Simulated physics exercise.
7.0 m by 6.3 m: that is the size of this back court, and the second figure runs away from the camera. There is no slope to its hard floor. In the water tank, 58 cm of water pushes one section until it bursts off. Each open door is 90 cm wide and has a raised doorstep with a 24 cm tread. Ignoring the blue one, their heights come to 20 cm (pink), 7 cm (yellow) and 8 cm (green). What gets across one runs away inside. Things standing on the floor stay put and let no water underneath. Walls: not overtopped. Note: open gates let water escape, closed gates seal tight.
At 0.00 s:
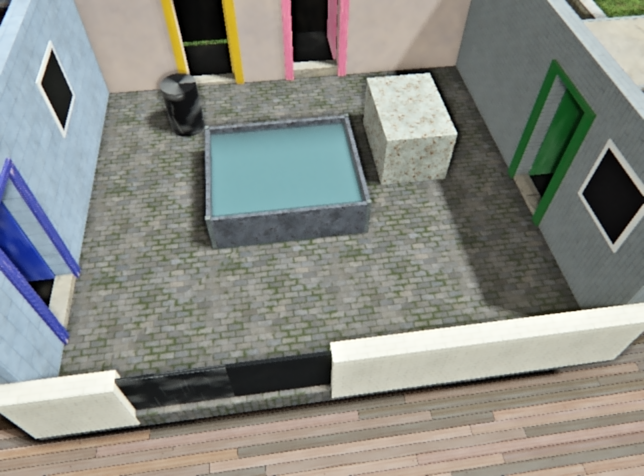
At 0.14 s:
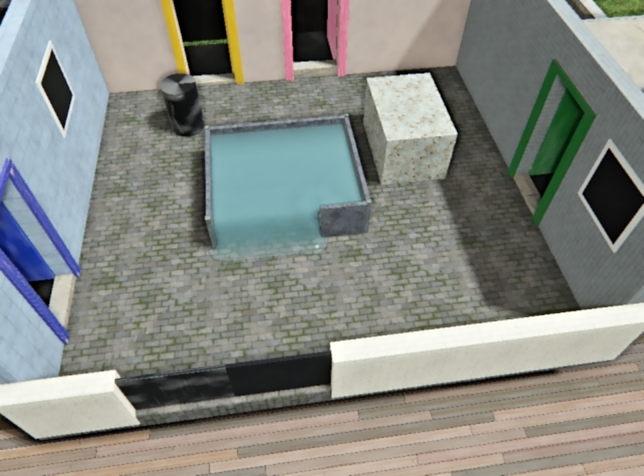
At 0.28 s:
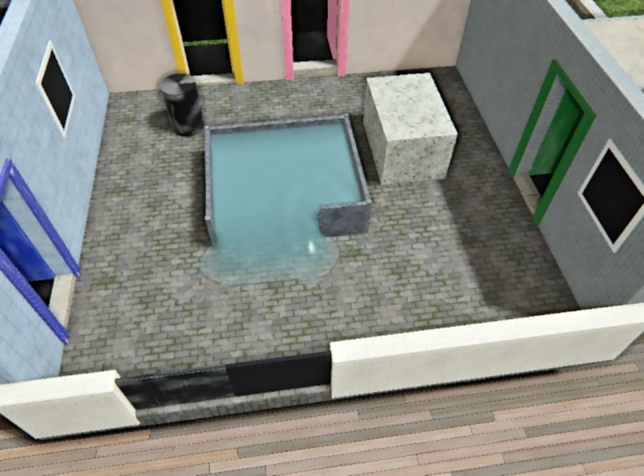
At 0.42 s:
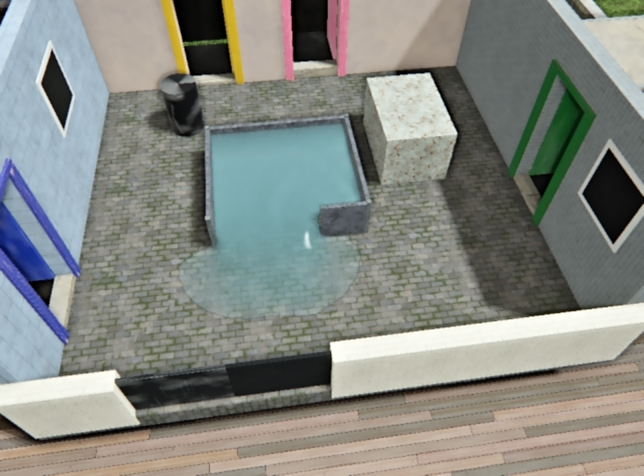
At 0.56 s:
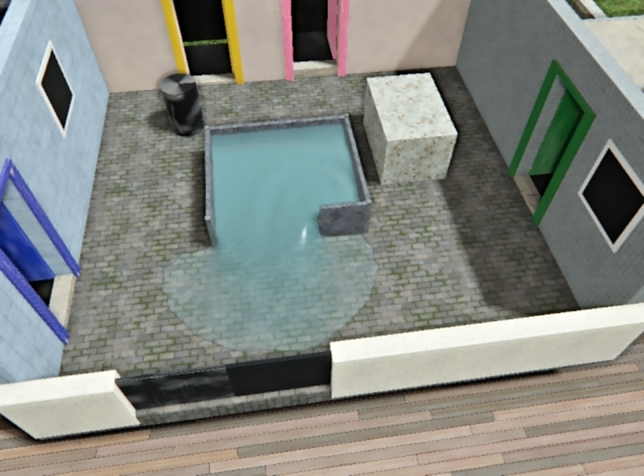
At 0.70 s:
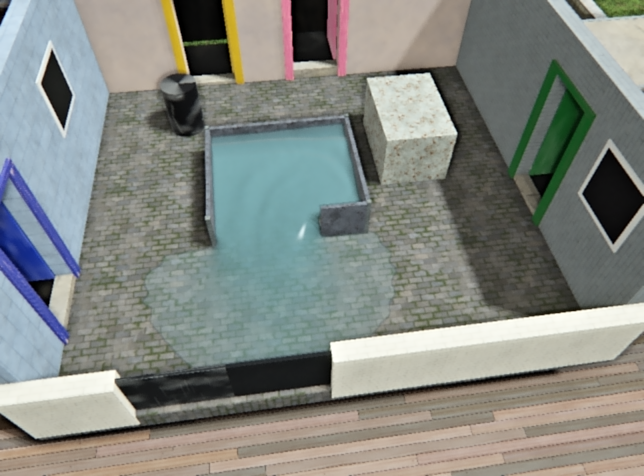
Water pours through a gap in the tank's front wall and spreads across the paved court.
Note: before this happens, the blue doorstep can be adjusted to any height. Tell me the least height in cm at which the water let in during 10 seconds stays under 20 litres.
It should be about 12 cm.
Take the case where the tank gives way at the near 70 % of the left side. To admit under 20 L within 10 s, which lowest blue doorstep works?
Minimum height: Approx. 18 cm.
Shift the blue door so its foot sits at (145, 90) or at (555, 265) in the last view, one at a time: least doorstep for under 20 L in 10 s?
Minimums: Roughly 10.5 cm and 11.0 cm.
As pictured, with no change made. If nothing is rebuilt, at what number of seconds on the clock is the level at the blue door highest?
Some 3.4 s, more or less.
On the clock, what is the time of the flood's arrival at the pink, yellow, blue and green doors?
Pink 6.5 s, yellow 5.0 s, blue 2.2 s, green 3.4 s.
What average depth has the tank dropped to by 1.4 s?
The mean depth is roughly 36 cm.
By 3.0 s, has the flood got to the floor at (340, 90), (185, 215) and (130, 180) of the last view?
Listed order - unwetted, unwetted, unwetted.
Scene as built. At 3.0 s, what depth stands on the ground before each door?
Pink door 0 cm, yellow door 0 cm, blue door 16 cm, green door 0 cm.
After 1.4 s water covers 20 % of the floor, deepest (38 cm) near (246, 370); it has not reached the blue door.
After 3.0 s water covers 40 % of the floor, deepest (34 cm) near (54, 408); 16 cm at the blue door, 1 litre in over its 12 cm doorstep.
After 10.0 s water covers 95 % of the floor, deepest (12 cm) near (359, 119); 6 cm at the blue door, 19 litres in over its 12 cm doorstep.
At the blue door as built, the water arrived by 2.2 s and peaked near 17 cm at 3.4 s.
With a doorstep of 11 cm, 26 litres would have come in within the 10 s; with 14.5 cm, 9 litres. So under 20 litres takes about 12 cm.
